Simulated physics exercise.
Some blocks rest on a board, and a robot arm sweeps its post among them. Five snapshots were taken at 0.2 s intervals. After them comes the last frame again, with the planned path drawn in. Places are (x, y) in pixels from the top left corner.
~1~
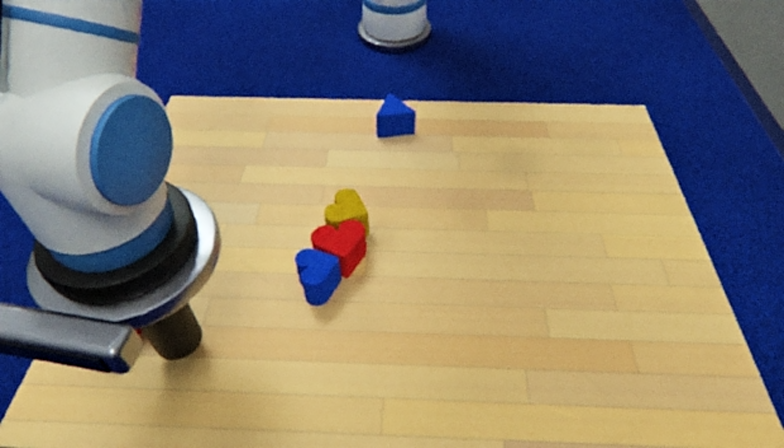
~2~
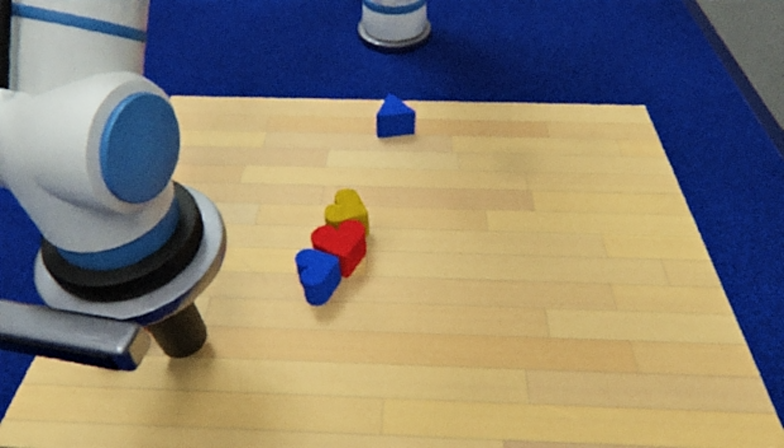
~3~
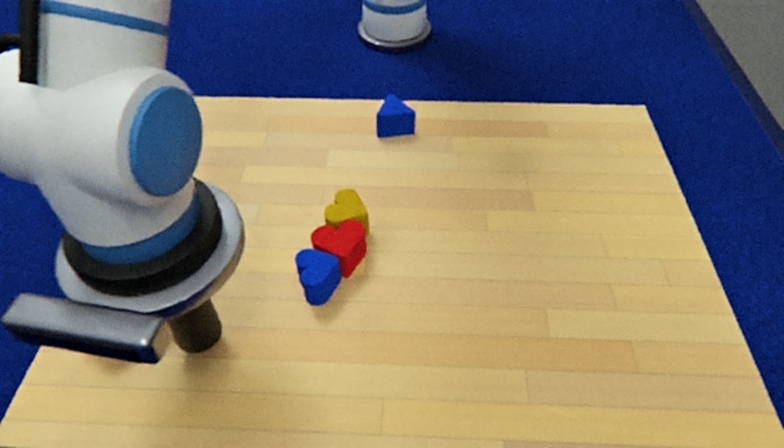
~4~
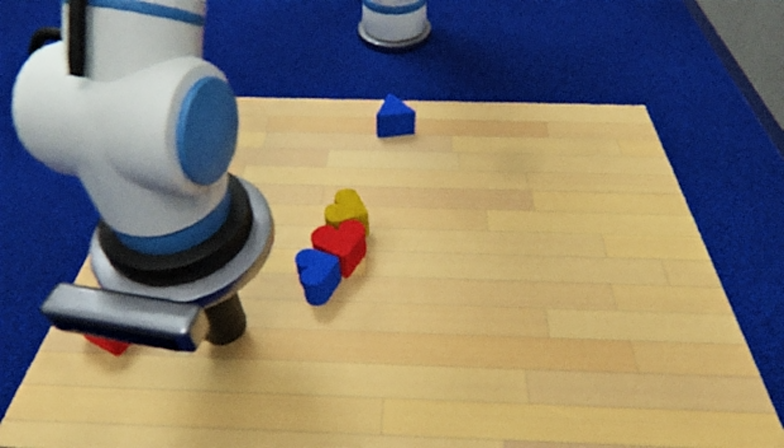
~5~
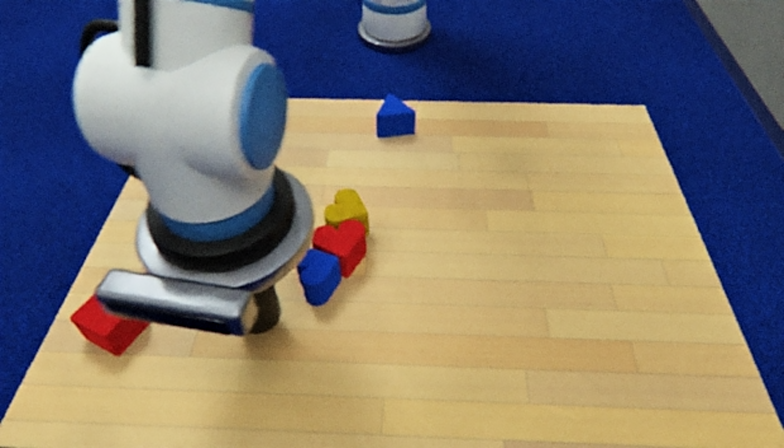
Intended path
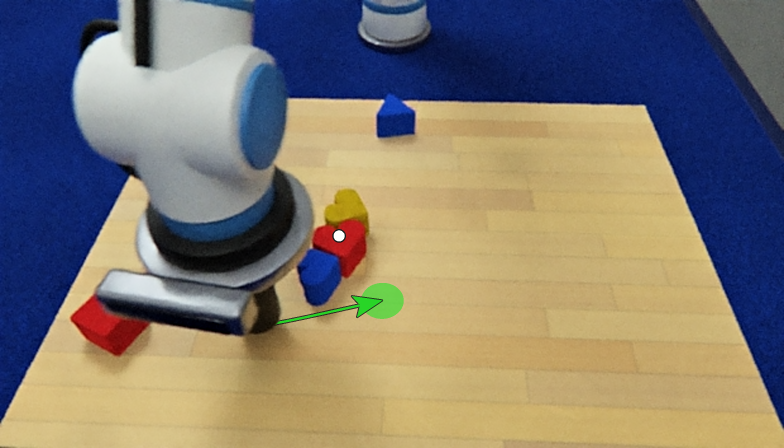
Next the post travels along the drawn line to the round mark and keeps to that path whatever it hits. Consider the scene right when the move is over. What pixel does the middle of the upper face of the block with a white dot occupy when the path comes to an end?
The middle of the upper face of the block with a white dot will lie at about (362, 220) in the picture.
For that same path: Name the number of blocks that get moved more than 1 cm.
When the path ends, I think you'll find three or more blocks out of place by more than 1 cm.
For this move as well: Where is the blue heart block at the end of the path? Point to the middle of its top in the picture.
It should be at (379, 247) by then.
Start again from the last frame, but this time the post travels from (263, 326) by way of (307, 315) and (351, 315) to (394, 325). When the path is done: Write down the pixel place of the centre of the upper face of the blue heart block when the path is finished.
In the picture, that point is around (358, 261).
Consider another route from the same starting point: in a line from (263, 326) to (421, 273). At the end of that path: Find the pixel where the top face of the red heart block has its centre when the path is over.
The centre of its top will be at (373, 209).
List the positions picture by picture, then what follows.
Post tip at (179, 340); block tops, blue heart block at (315, 264); red heart block at (339, 236); yellow heart block at (346, 206), in the first picture.
Post at (184, 338); blocks unchanged, in the second picture.
Post at (199, 333); blocks unchanged, in the third picture.
Post at (225, 326); blocks unchanged, in the fourth picture.
Post at (259, 315); blue heart block at (315, 264); red heart block at (339, 236); yellow heart block at (346, 206), in the fifth picture.
Path on the board, from (263, 326) to (382, 300); the dot is on the red heart block.
The first path, step by step. One third of the way, post at (302, 307); blue heart block at (321, 262).
Two thirds of the way, post at (343, 298); blue heart block at (353, 253), turned 25° anticlockwise; red heart block at (356, 224), turned 35° anticlockwise; yellow heart block at (344, 196), turned 15° anticlockwise.
At the end, post at (382, 290); blue heart block at (379, 247), turned 60° anticlockwise; red heart block at (362, 220), turned 55° anticlockwise; yellow heart block at (342, 194), turned 15° anticlockwise.
